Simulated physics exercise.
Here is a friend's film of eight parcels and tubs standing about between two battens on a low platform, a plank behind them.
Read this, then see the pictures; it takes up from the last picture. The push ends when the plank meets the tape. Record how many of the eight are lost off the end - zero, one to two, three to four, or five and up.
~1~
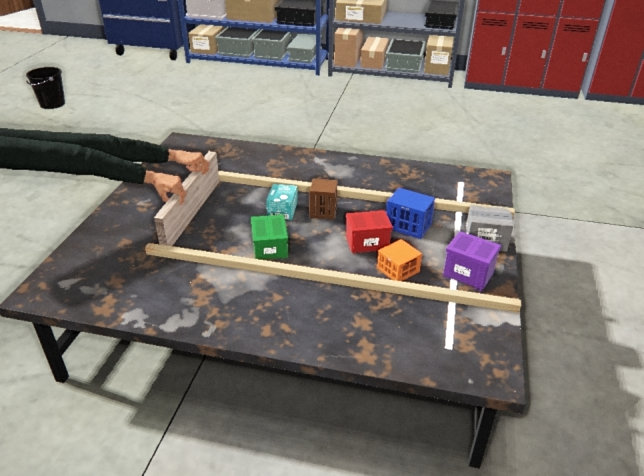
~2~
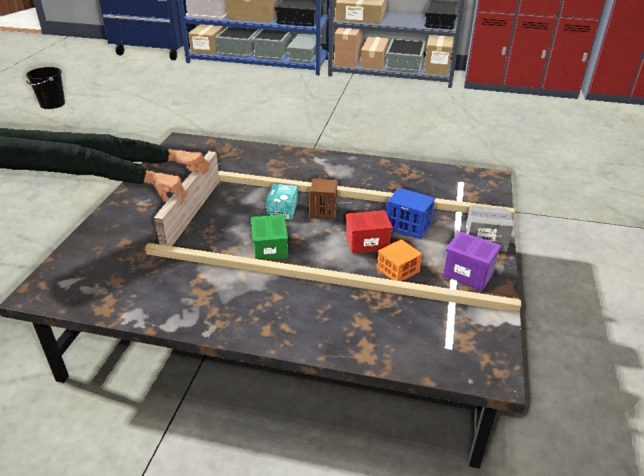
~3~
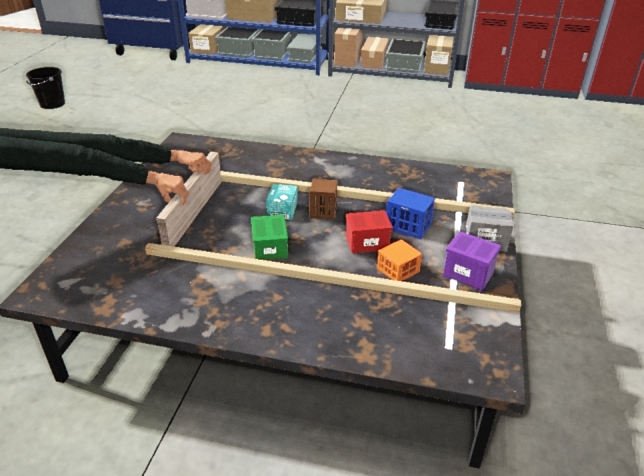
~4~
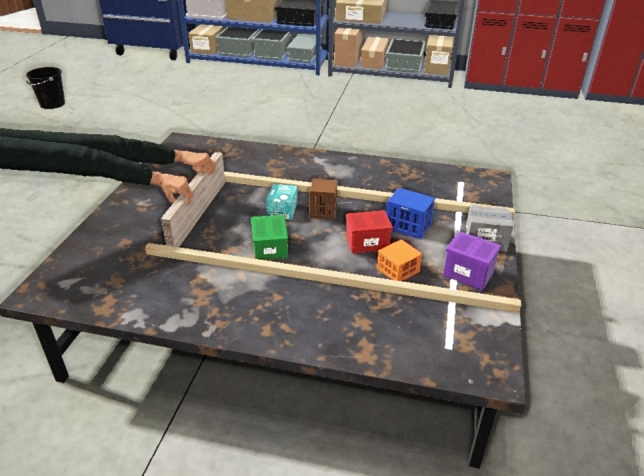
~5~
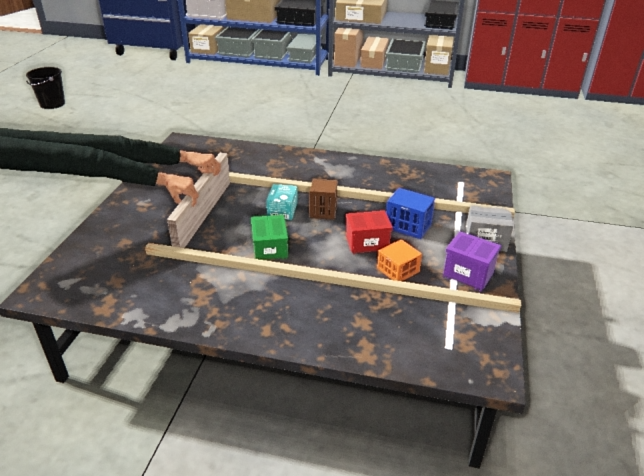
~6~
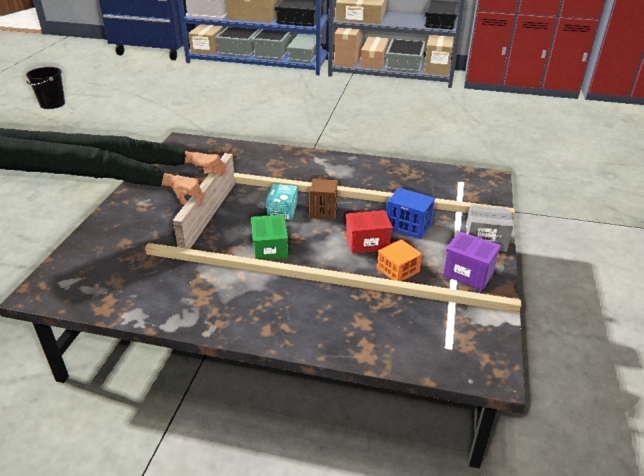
More than two but fewer than five drop off.
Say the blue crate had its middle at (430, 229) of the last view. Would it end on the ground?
Put there, it simply leaves the top.
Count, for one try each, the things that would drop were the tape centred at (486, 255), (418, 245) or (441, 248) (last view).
Ground tally per try: 6 / 1 / 3.
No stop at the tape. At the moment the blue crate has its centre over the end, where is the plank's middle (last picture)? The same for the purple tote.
Blue crate: (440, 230); purple tote: (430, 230).
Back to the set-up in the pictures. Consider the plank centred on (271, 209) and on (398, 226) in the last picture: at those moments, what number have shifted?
First 2, then 8.
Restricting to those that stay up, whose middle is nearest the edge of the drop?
It's the orange crate.
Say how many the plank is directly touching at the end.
Tally at the end: 2.
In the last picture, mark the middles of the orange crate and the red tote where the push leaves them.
First (507, 274), then (495, 244).
A little later, none off yet; grey parcel at rest near (489, 228); purple tote at rest near (471, 261); blue crate at rest near (410, 213).
When it is over, the number that fall off is three or four; down, blue crate, purple tote and grey parcel.
